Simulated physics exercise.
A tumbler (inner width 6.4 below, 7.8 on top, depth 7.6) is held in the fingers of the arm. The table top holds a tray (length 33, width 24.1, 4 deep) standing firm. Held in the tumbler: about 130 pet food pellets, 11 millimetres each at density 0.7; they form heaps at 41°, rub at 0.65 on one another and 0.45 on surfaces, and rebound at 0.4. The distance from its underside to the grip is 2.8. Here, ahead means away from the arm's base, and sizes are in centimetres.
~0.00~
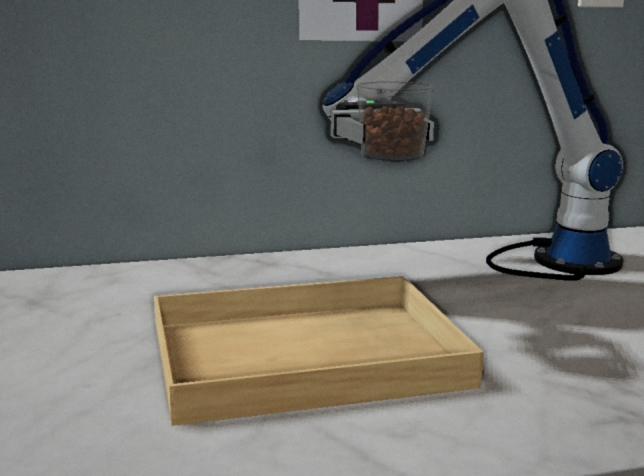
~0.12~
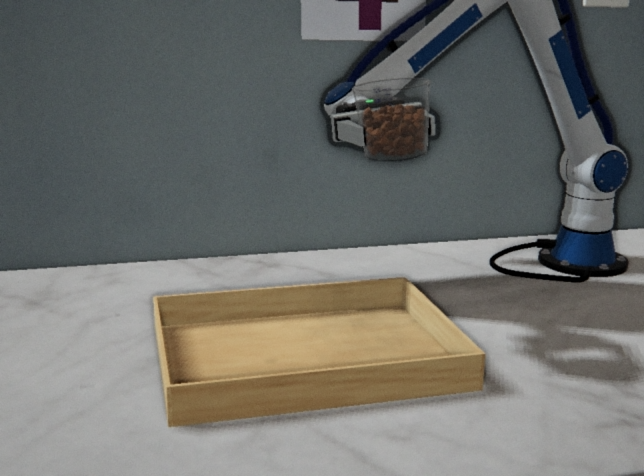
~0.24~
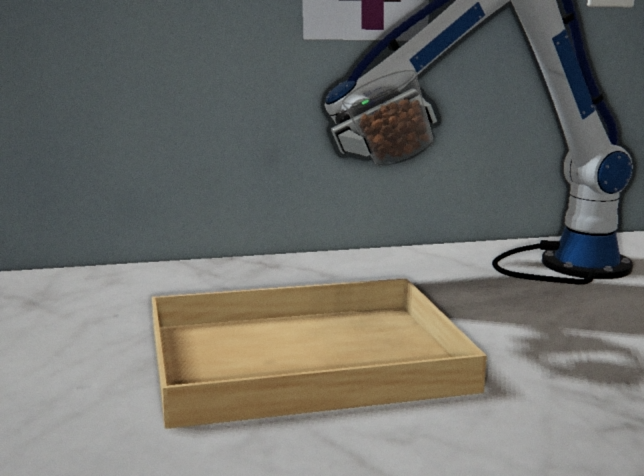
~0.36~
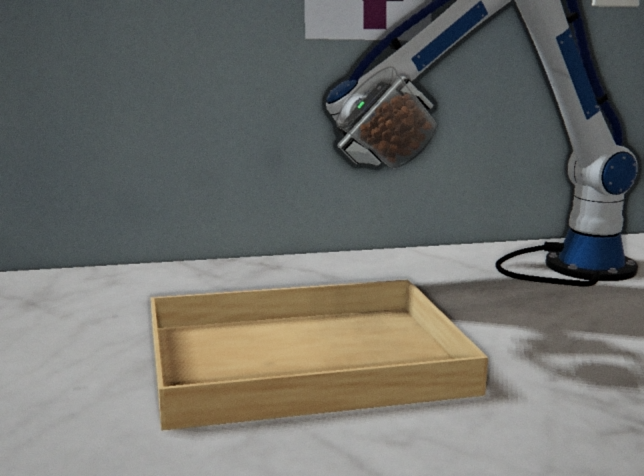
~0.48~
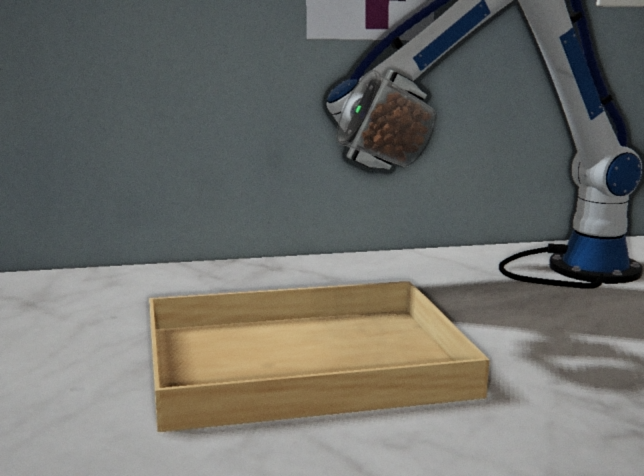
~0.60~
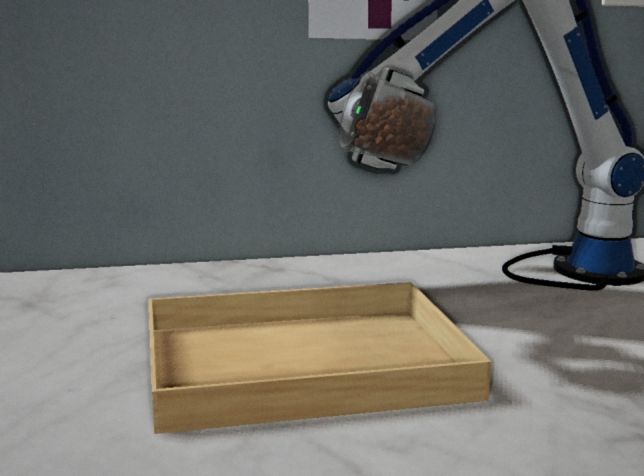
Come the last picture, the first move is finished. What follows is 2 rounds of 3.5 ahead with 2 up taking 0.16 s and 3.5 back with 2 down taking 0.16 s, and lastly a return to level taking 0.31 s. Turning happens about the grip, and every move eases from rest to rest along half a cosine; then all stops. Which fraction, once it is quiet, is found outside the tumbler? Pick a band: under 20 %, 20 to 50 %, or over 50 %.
20 to 50 %.
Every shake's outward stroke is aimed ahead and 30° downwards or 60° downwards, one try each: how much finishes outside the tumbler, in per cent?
You'd get some 5 per cent with the first setting and some 0 per cent with the second.
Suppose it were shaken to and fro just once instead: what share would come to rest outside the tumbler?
Then roughly 15 percent.
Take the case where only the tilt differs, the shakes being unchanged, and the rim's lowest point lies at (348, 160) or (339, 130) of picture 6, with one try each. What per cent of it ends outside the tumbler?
Roughly 65 and 5 percent.
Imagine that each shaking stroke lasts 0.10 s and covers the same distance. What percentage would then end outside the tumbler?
That gives about 80 percent.
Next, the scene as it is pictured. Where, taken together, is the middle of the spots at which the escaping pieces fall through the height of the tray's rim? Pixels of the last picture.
They come through centred close to (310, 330).
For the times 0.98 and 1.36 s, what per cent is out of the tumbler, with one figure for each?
In turn: 15 %, then 25 %.
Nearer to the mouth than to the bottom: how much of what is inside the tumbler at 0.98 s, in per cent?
45 %.
After 0.98 s, tilted 71° forward, highest piece 28 above the table; 109 in the tumbler, 4 in the tray, 13 in flight or on a rim.
After 1.36 s, tilted 48° forward, highest piece 28 above the table; 93 in the tumbler, 28 in the tray, 5 in flight or on a rim.
After 1.75 s, level, highest piece 31 above the table; 93 in the tumbler, 33 in the tray.
After 2.80 s, level, highest piece 31 above the table; 93 in the tumbler, 33 in the tray.
At rest, 93 in the tumbler, 33 in the tray. That is 26 % outside the tumbler.
